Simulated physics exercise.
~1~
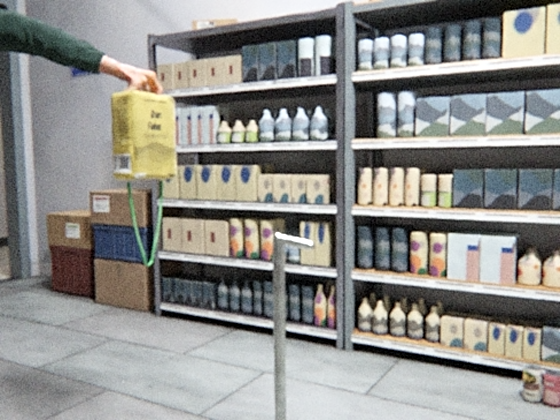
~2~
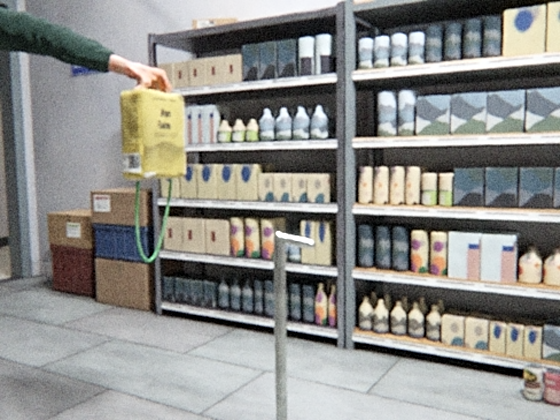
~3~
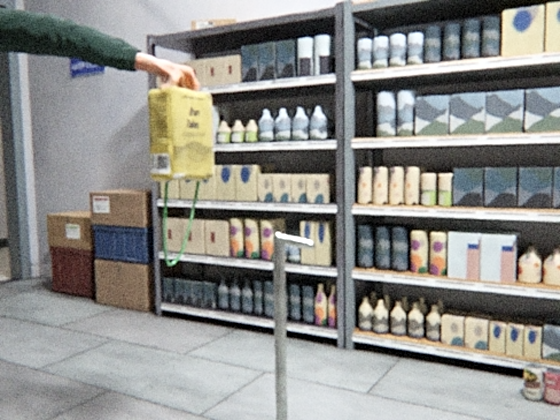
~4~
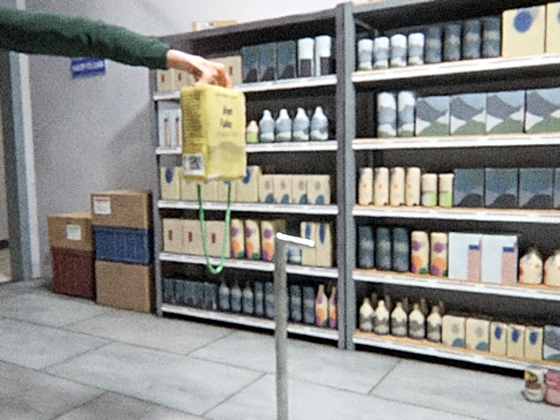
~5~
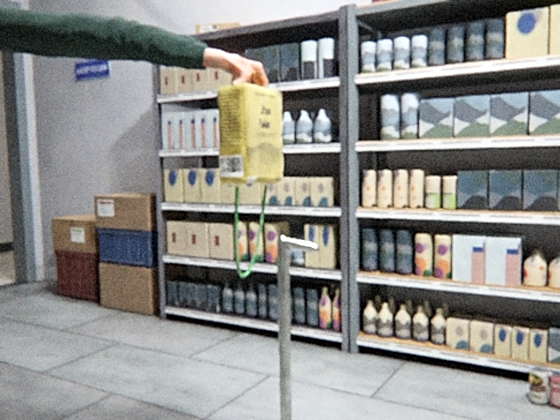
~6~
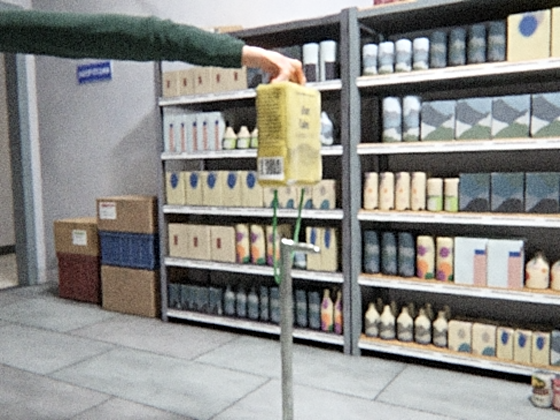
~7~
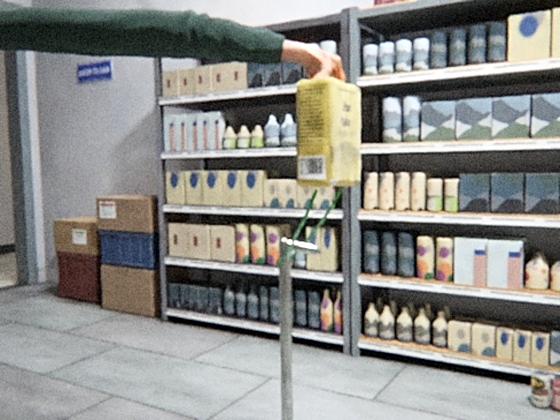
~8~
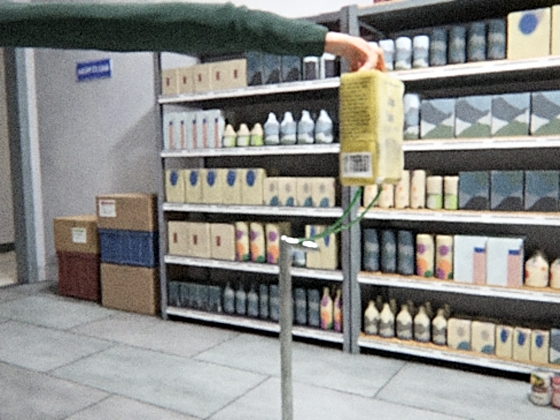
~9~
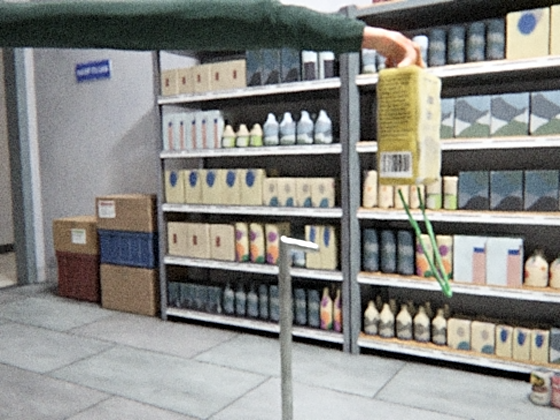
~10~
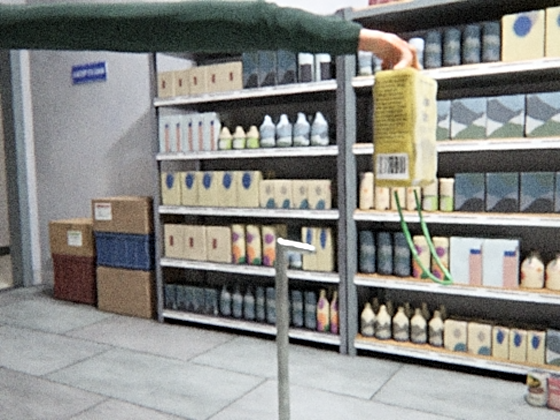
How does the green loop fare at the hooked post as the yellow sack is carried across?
It trails back toward the hook for a moment but does not stay caught, and the yellow sack goes by freely to the right of the post.
